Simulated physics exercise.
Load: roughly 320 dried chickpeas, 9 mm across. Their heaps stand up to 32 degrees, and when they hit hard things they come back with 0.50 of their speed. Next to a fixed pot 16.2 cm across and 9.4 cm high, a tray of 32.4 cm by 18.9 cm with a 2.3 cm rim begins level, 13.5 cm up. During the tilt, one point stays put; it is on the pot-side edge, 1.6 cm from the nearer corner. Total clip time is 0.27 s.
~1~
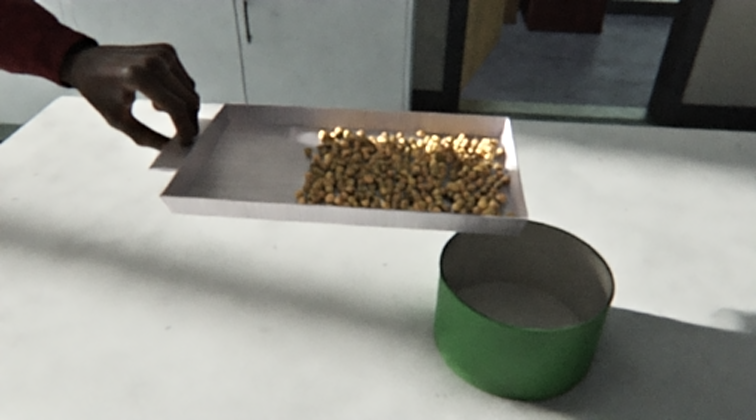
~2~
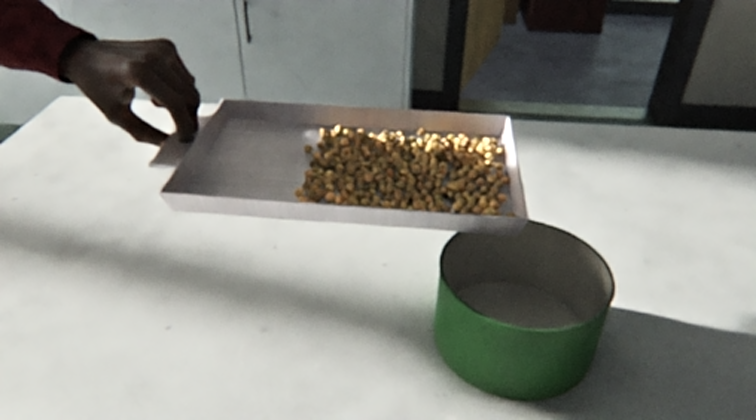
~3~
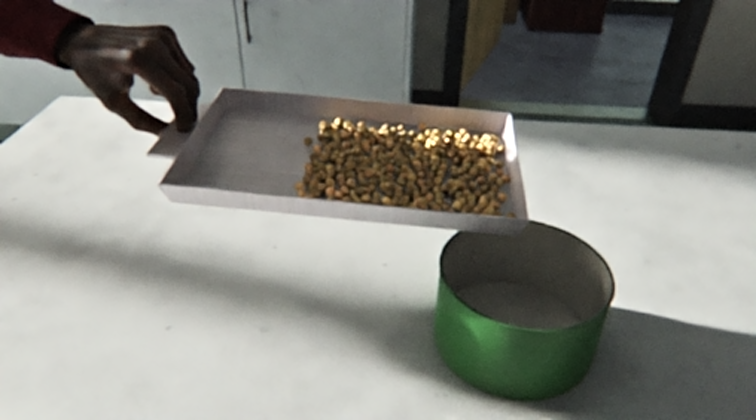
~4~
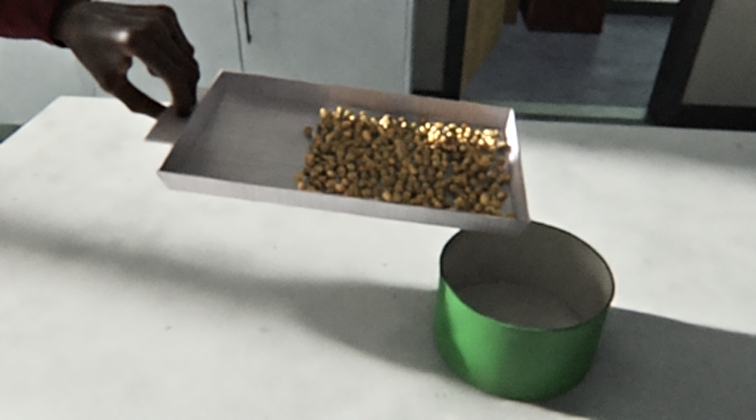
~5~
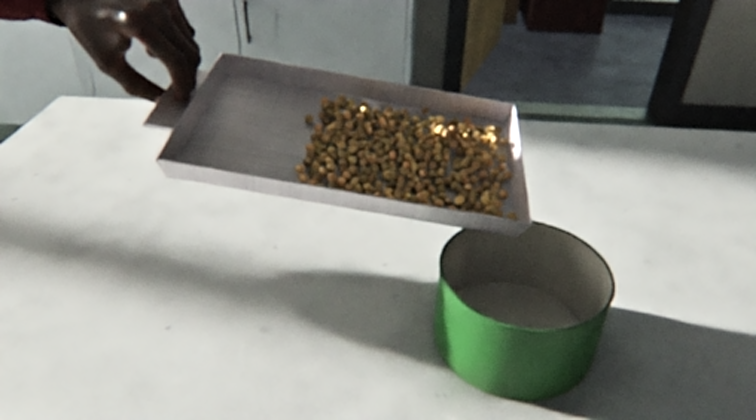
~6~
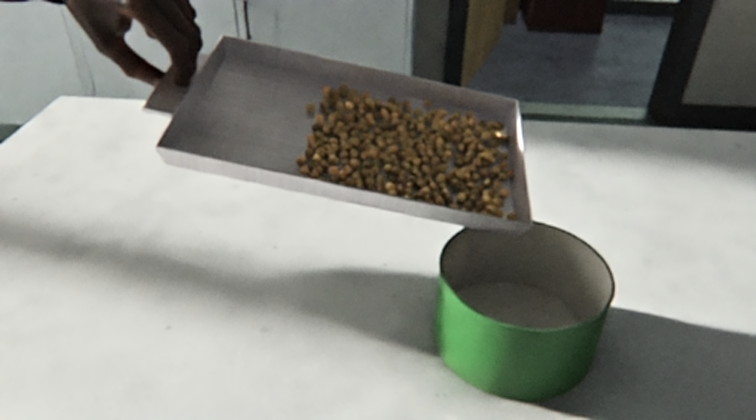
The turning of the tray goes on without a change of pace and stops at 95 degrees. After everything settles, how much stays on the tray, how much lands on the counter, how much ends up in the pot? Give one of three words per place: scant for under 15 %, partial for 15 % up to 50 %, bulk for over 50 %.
Tray: A sprinkling, counter: A sprinkling, pot: The main load.
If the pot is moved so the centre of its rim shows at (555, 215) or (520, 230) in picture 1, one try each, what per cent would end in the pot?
Try one: ~ 5 %; try two: ~ 30 %.
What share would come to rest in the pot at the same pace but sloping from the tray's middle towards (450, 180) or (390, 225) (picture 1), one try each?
I'd put it at about 40 per cent for the first tilt and about 65 per cent for the second.
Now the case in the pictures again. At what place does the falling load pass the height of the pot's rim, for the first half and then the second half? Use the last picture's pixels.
Earlier half at about (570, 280), later half at about (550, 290) in pixels.
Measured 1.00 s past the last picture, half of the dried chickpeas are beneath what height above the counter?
About 24 centimetres.
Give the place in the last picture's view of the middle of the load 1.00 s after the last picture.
(514, 131), roughly.
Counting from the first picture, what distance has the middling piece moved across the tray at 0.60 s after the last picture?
Roughly 3 cm.
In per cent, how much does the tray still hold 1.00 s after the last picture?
Value: About 100%.
Then, 0.60 s after the last picture, tilt 52 degrees; the tray holds 100 %, the pot 0 %.
Then, 1.00 s after the last picture, tilt 78 degrees; the tray holds 100 %, the pot 0 %.
Then, 1.48 s after the last picture, tilt 95 degrees; the tray holds 10 %, the pot 80 %.
In the end, tray 0 %, counter 5 %, pot 95 %.
